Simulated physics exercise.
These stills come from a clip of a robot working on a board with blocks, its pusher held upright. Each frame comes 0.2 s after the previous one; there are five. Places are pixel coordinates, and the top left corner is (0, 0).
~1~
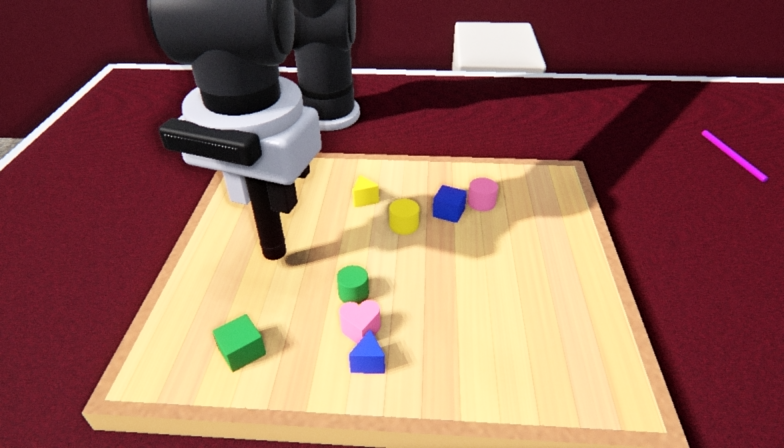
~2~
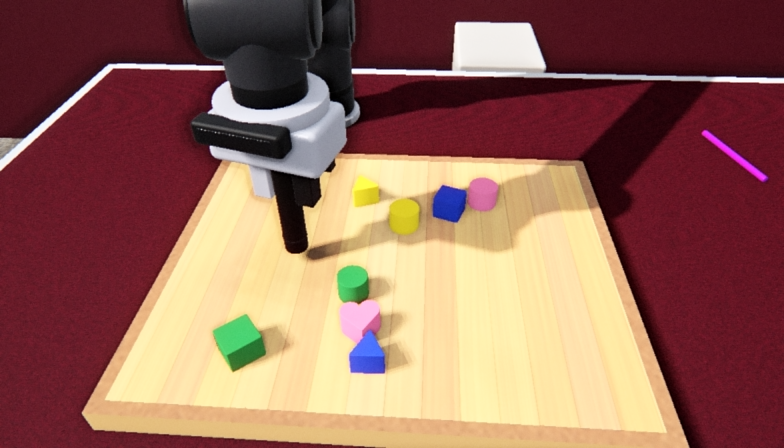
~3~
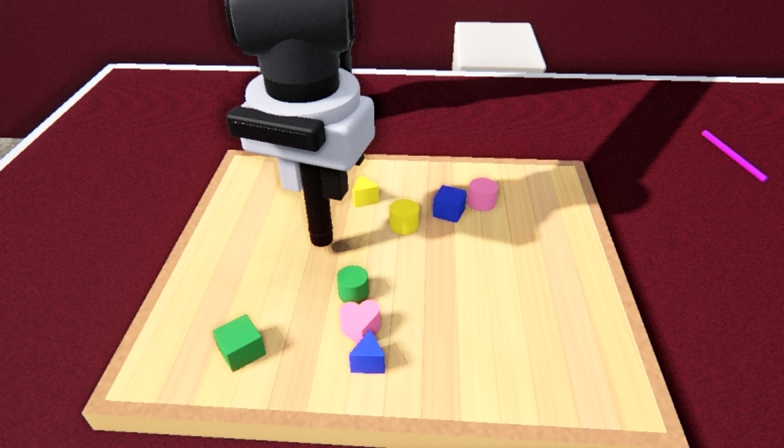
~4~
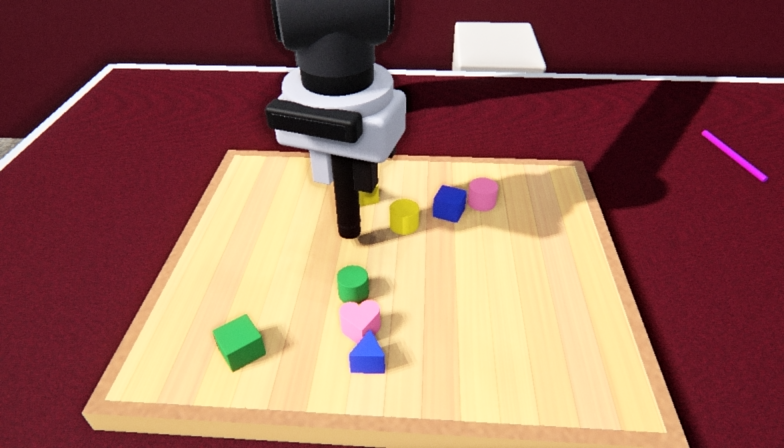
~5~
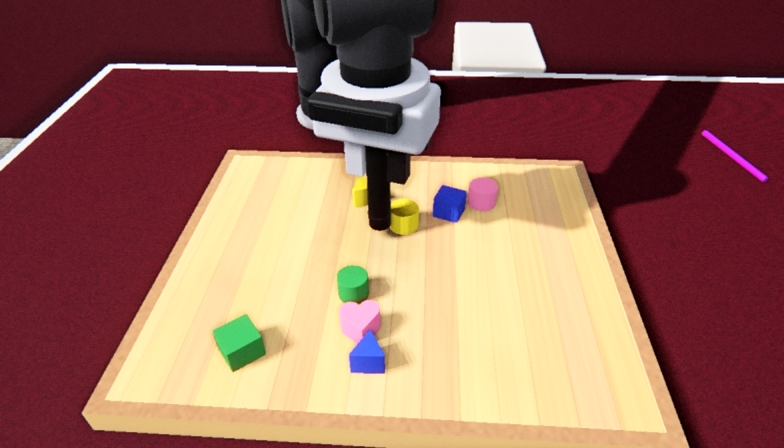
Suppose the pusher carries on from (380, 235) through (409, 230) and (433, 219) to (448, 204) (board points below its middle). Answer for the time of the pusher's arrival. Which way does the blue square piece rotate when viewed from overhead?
Verdict: Clockwise.
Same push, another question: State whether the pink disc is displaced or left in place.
That block gets shifted.
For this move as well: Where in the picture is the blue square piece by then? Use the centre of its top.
The answer is (466, 177).
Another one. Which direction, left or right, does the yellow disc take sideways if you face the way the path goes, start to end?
It goes toward the left-hand side.
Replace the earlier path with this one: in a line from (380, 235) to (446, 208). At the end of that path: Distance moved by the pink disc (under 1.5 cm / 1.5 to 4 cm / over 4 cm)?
Between 1.5 and 4 cm.
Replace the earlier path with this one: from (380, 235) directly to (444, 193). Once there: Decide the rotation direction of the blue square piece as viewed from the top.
From above, it turns counterclockwise.
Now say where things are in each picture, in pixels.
Tip of the pusher (275, 253), middles of tops, yellow triangular piece (364, 183), yellow disc (404, 207), blue square piece (450, 195), pink disc (484, 185), in the first picture.
Pusher (297, 247), nothing pushed, in the second picture.
Pusher (322, 240), nothing pushed, in the third picture.
Pusher (350, 233), nothing pushed, in the fourth picture.
Pusher (380, 225), yellow triangular piece (364, 183), yellow disc (404, 207), blue square piece (450, 195), pink disc (484, 185), in the fifth picture.
On the path given first. One third of the way, pusher (410, 219); yellow disc (424, 199); blue square piece (455, 193).
Two thirds of the way, pusher (434, 208); yellow disc (432, 186); blue square piece (462, 182), turned 80° clockwise; pink disc (490, 185).
At the end, pusher (449, 194); yellow triangular piece unmoved; yellow disc (434, 175); blue square piece (466, 177), turned 100° clockwise; pink disc (493, 184).
